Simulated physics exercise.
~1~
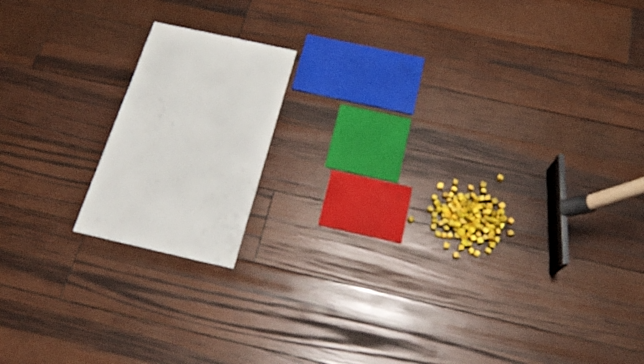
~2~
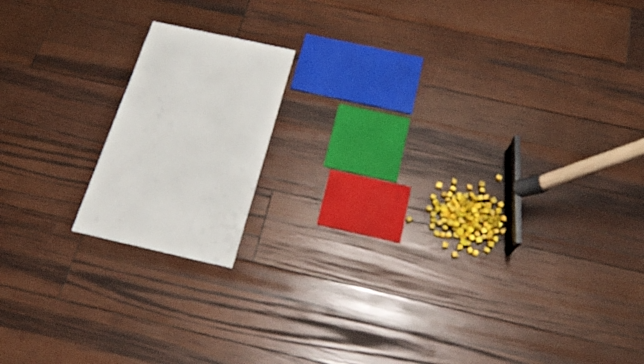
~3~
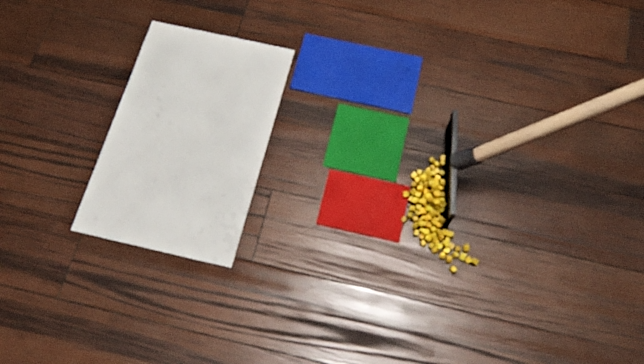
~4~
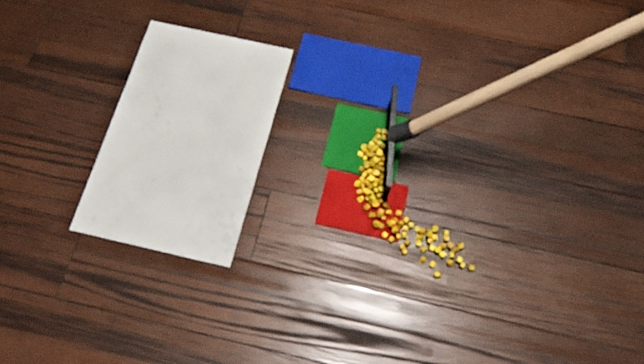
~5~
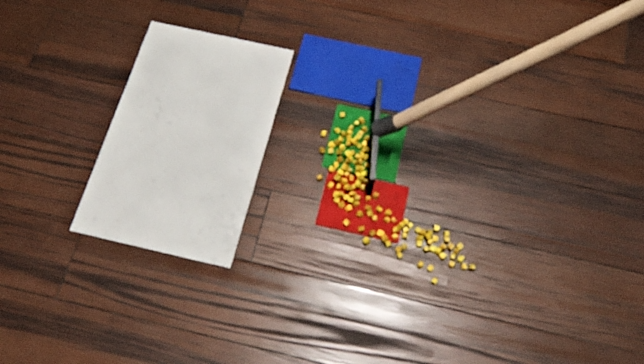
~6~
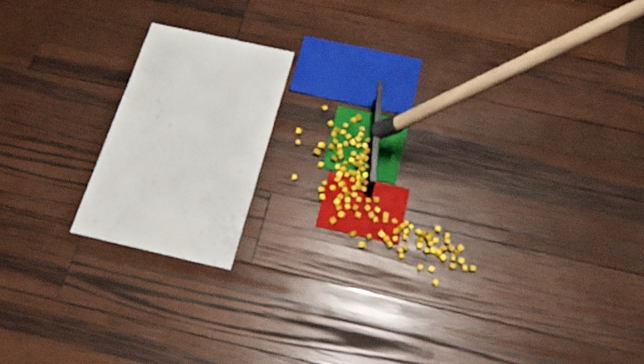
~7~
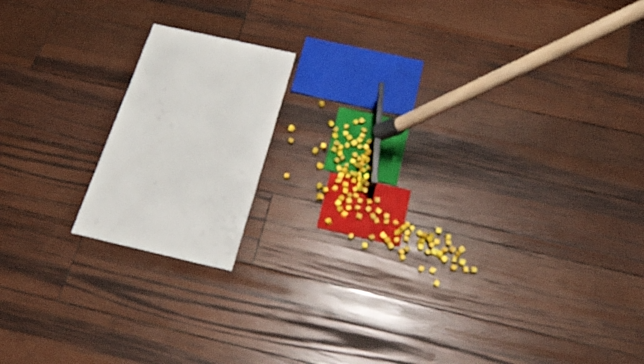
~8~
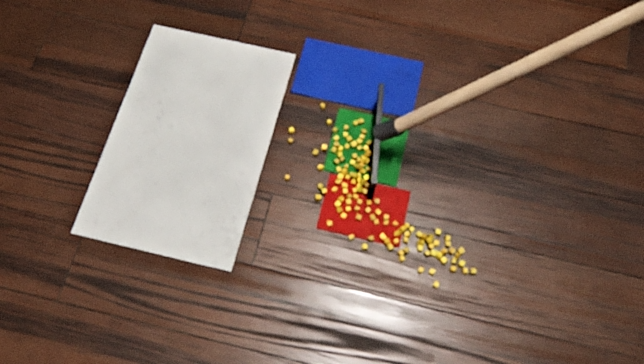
A squeegee on a long wooden handle slid left across a dark wooden floor into a pile of small yellow cubes, pushing many onto the red and green mats before stopping, leaving others scattered around them and the blue and white mats clear.
